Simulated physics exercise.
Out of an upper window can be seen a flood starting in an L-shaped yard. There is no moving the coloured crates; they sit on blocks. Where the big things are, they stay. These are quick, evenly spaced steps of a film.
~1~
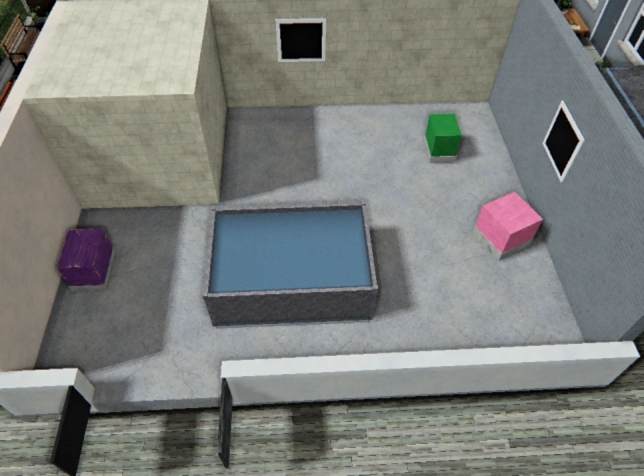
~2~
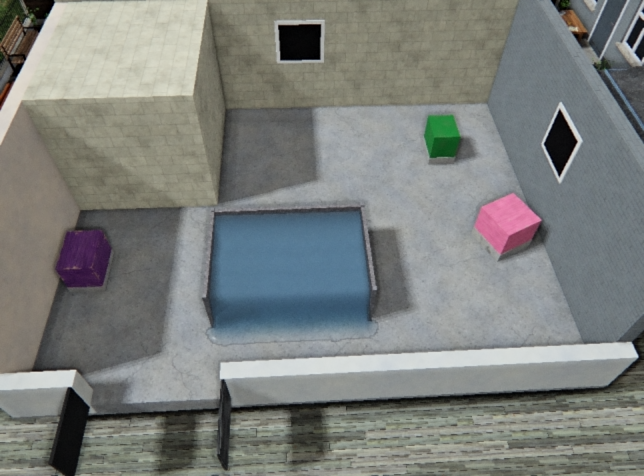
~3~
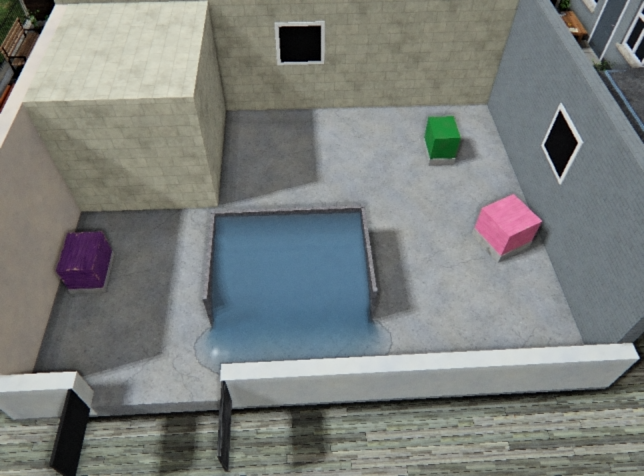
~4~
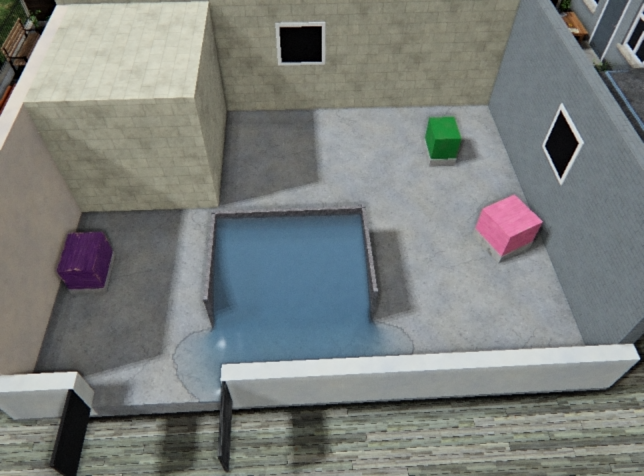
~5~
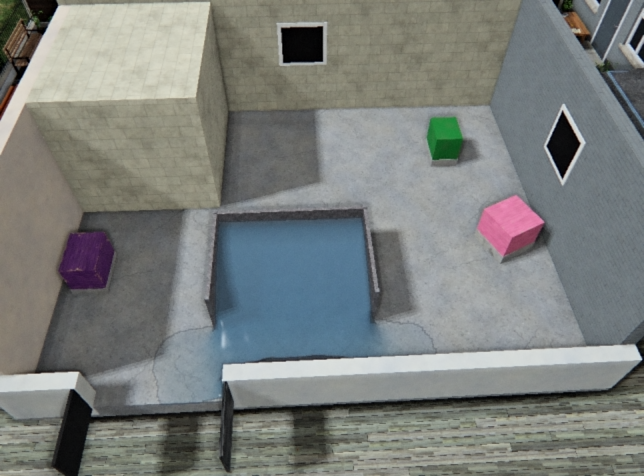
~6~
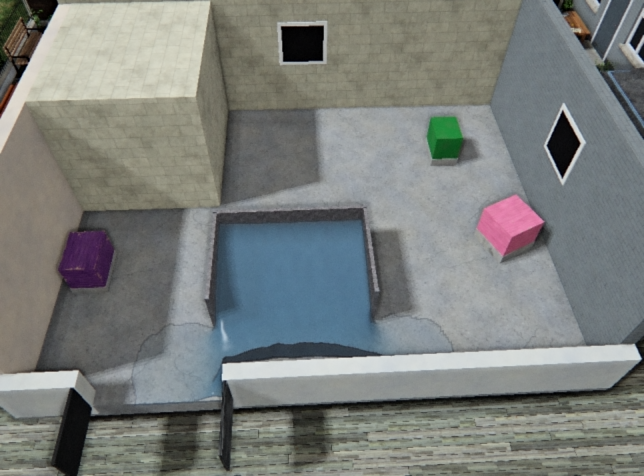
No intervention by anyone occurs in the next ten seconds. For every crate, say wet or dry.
Purple crate - wet; green crate - dry; pink crate - wet.
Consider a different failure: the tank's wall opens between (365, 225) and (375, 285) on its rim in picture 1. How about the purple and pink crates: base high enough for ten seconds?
As I see it, purple crate stays clear and pink crate is doused.
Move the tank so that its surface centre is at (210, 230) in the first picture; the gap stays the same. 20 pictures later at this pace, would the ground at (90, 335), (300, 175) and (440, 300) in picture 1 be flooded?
Results in order - swamped, left untouched, swamped.
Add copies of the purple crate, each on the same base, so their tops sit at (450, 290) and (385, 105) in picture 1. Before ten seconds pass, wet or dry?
First is reached; second is never reached.
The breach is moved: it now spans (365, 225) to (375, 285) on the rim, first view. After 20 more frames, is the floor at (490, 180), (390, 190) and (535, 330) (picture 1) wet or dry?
Well, the first one's sodden, the second's left untouched, and the third's sodden.
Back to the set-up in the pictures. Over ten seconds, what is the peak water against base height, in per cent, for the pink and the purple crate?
About 160 % and 130 %.
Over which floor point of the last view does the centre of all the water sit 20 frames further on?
The spot I would choose is (347, 299).
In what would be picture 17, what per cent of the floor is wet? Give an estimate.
Around 30 in a hundred.
A moment on, water covers 20 % of the floor; the purple crate not reached, the green crate not reached, the pink crate not reached.
Next, water covers 30 % of the floor; the purple crate water round its plinth, the green crate not reached, the pink crate water round its plinth.
Then, water covers 45 % of the floor; the purple crate water round its plinth, the green crate water round its plinth, the pink crate water round its plinth.
Later, water covers 80 % of the floor; the purple crate water round its plinth, the green crate water round its plinth, the pink crate water round its plinth.
In the end, water covers 95 % of the floor; the purple crate was topped, the green crate stayed above the water, the pink crate was topped.
